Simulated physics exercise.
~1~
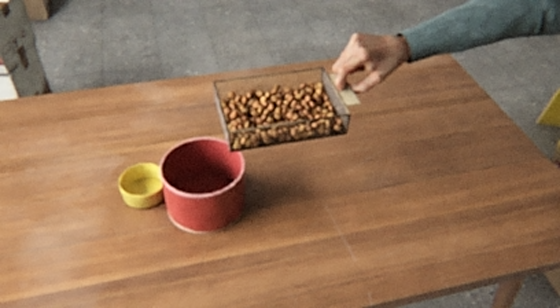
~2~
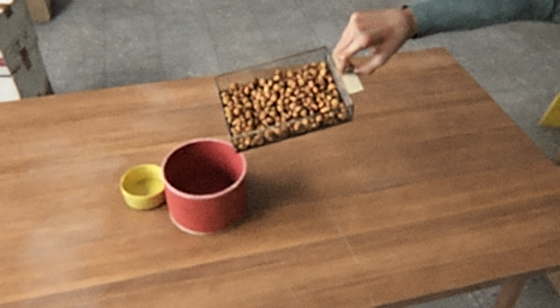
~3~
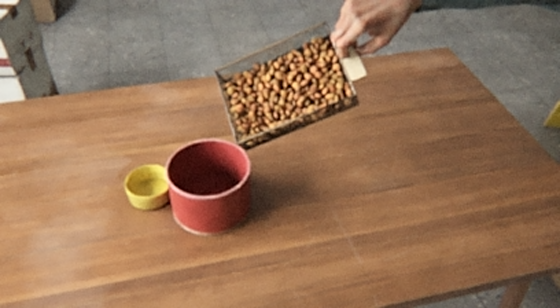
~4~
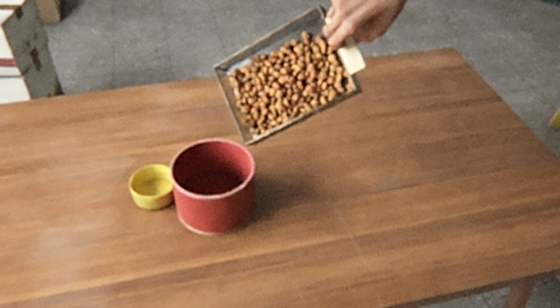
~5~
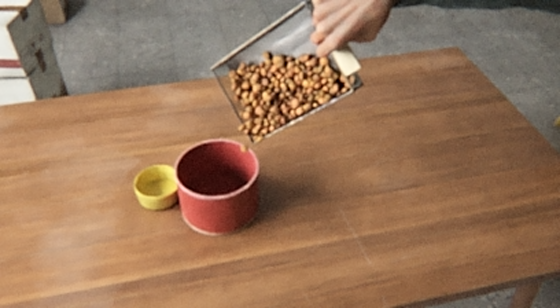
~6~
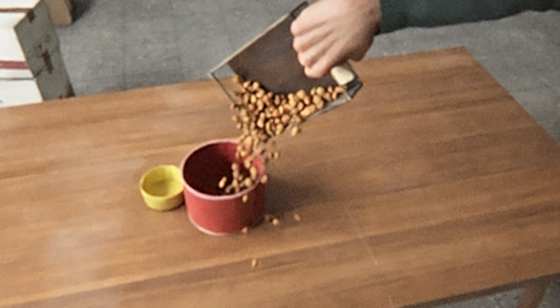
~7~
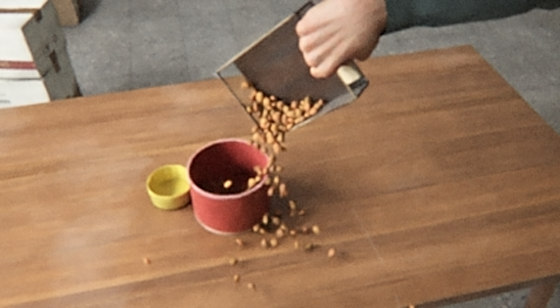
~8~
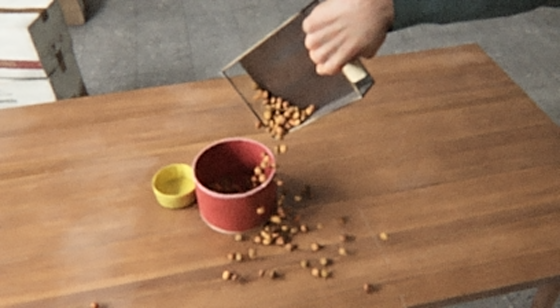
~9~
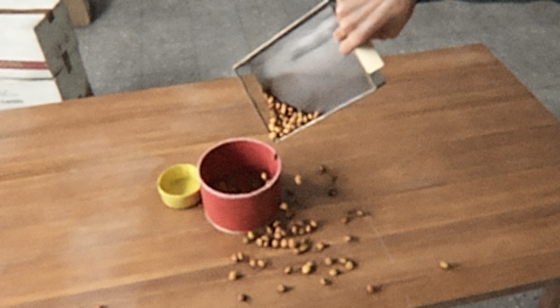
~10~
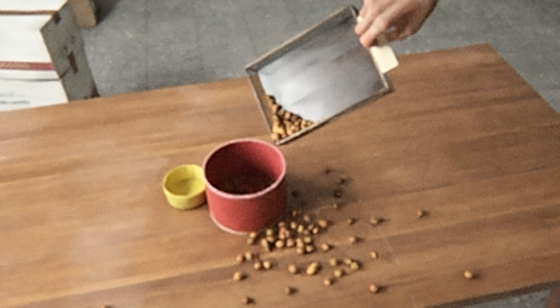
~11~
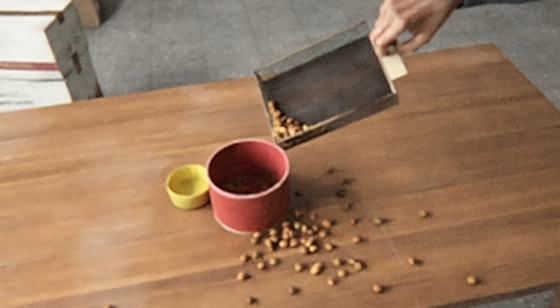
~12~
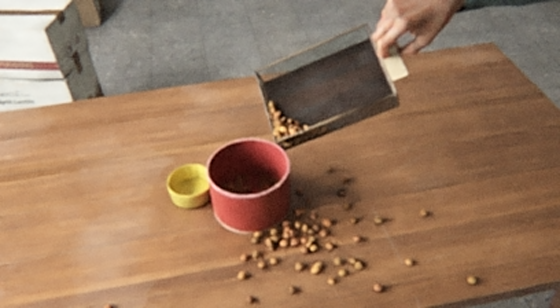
A hand tips a box of brown kibble into a red pot, spilling some outside.
